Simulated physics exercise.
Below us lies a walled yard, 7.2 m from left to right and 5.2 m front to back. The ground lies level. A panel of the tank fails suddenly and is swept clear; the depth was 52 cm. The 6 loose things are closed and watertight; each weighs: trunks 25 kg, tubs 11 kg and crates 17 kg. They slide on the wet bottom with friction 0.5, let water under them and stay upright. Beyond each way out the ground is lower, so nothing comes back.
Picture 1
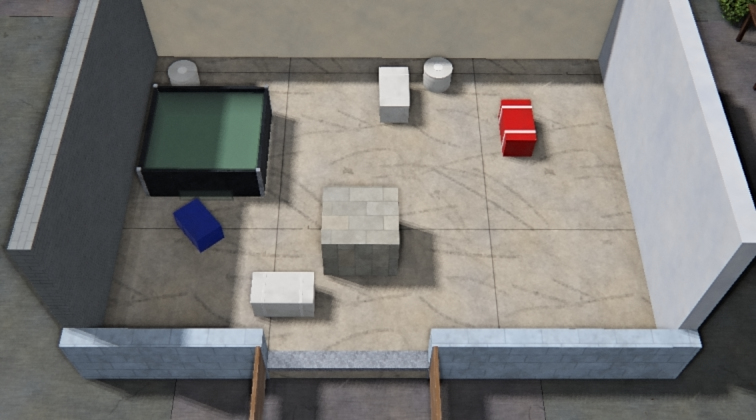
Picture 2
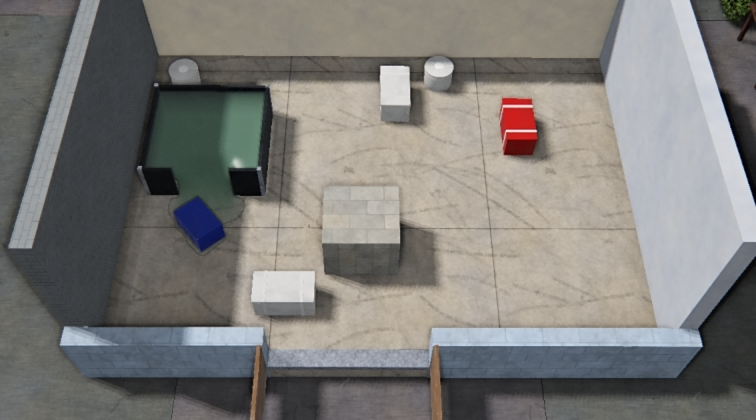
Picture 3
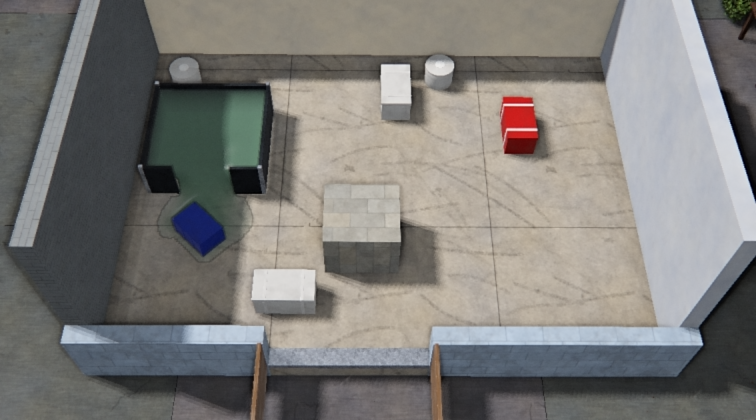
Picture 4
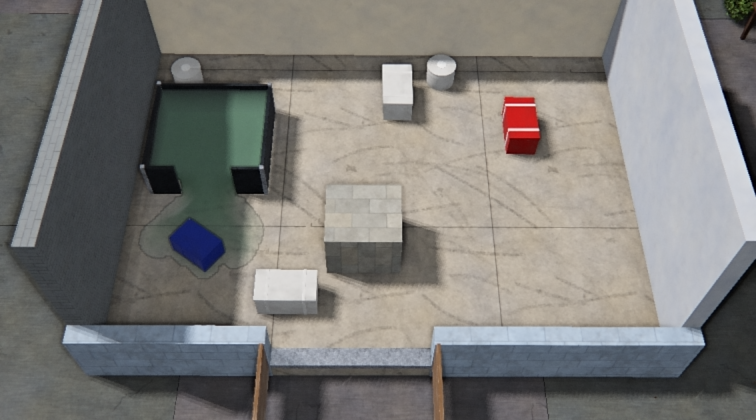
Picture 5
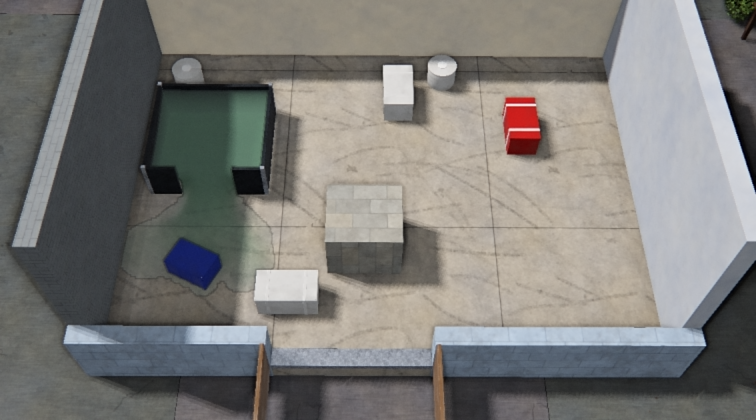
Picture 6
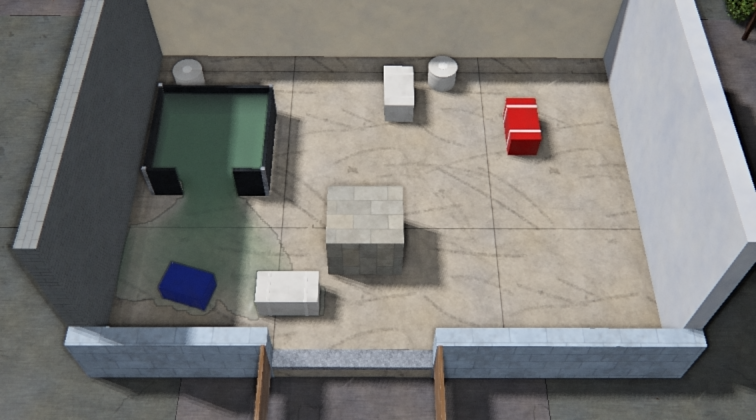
Greenish water poured out through a gap in the front of a dark tank and spread across the walled yard, then pushed the blue crate toward the front wall while the other objects stayed put.
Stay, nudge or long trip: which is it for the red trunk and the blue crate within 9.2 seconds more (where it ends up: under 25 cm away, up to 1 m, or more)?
The red trunk holds its place; the blue crate travels far.
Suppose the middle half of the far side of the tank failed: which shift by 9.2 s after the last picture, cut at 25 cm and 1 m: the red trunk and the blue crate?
In that case the red trunk barely shifts, the blue crate barely shifts.
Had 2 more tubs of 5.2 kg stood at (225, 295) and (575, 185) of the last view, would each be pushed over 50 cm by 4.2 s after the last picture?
In turn: Past it, less.
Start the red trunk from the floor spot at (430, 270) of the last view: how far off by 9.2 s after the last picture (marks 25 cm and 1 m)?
It barely shifts.
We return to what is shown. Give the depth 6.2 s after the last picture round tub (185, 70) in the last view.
Roughly 2 cm.
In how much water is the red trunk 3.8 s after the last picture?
About 0 cm.
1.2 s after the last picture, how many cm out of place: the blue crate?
About 150 cm.
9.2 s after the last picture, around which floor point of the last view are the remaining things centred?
Around (383, 143).
Then, 1.2 s after the last picture the red trunk is near (524, 118), 0.0 m from its start, aground; the blue crate is near (175, 315), 1.6 m from its start, afloat; 0 of 6 are out; 1 afloat.
Then, 3.8 s after the last picture the red trunk is near (524, 118), 0.0 m from its start, aground; the blue crate is near (300, 319), 2.1 m from its start, aground; 1 of 6 are out; 0 afloat.
Then, 6.2 s after the last picture the red trunk is near (524, 118), 0.0 m from its start, aground; the blue crate is near (369, 338), 2.9 m from its start, aground; 1 of 6 are out; 0 afloat.
Then, 9.2 s after the last picture the red trunk is near (524, 118), 0.0 m from its start, aground; the blue crate is near (369, 338), 2.9 m from its start, aground; 1 of 6 are out; 0 afloat.
